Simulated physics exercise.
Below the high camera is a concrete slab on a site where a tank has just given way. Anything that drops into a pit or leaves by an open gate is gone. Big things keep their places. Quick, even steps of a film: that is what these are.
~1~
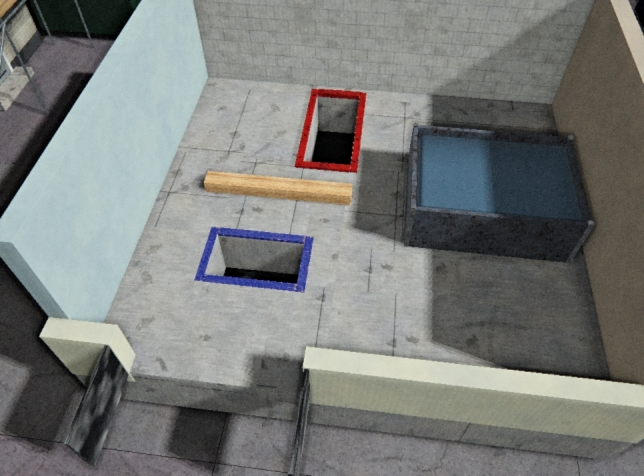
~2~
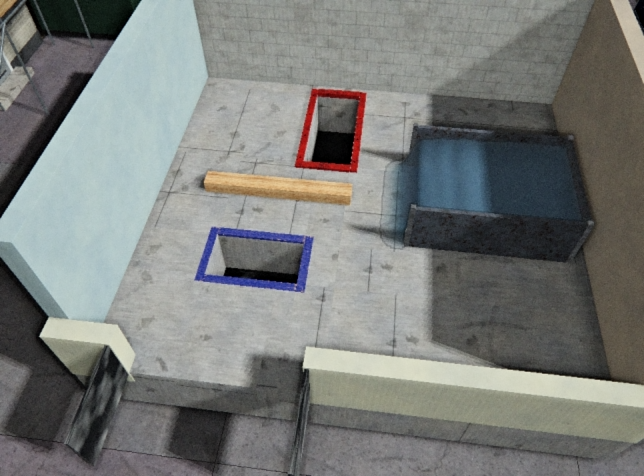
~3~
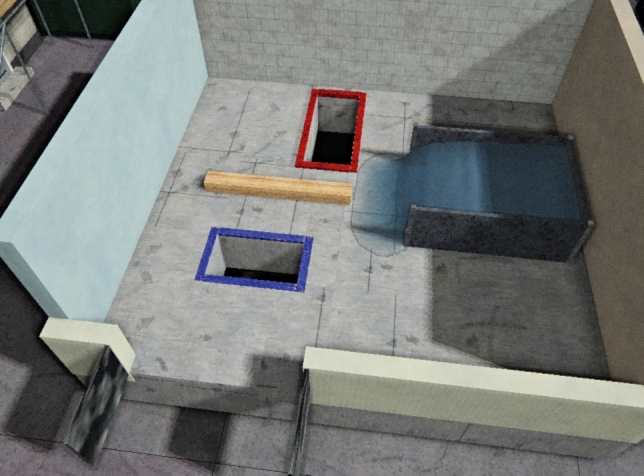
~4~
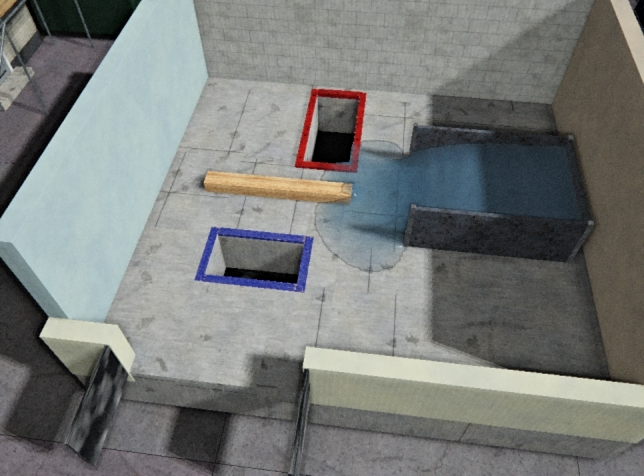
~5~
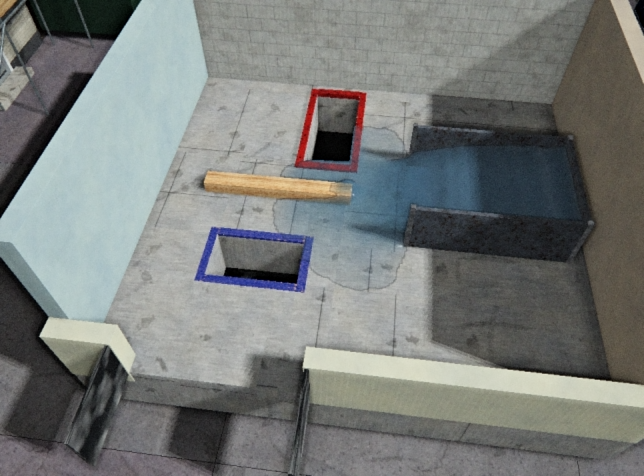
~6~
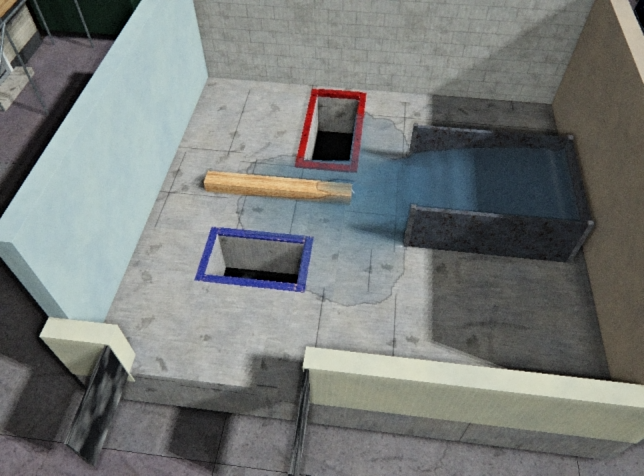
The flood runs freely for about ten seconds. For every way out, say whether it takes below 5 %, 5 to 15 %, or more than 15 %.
In order: Gate: The middle band, blue pit: The top band, red pit: The top band.
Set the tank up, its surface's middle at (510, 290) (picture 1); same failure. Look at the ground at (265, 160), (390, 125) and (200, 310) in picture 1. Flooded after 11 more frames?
Spot 1 unwetted, spot 2 unwetted, spot 3 wetted.
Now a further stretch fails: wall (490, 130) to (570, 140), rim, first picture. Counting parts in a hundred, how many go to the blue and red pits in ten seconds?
Blue about 2 %, red about 40 %.
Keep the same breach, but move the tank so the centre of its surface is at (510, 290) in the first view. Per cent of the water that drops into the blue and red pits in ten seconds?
After ten seconds: Blue pit around 40 percent, red pit around 2 percent.
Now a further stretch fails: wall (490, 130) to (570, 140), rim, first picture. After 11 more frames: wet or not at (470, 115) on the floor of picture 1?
Submerged.
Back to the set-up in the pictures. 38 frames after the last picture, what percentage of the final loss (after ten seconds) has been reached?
Roughly 85 percent of it.
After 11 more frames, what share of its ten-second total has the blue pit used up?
Close to 40 %.
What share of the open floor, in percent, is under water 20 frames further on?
I'd say 50 per cent.
A moment on, water covers 30 % of the floor; the gate 0 %, the blue pit 5 %, the red pit 7 %.
Next, water covers 40 % of the floor; the gate 0 %, the blue pit 12 %, the red pit 13 %.
Then, water covers 50 % of the floor; the gate 2 %, the blue pit 18 %, the red pit 18 %.
Later, water covers 65 % of the floor; the gate 8 %, the blue pit 25 %, the red pit 23 %.
In the end, water covers 70 % of the floor; the gate 11 %, the blue pit 30 %, the red pit 24 %.
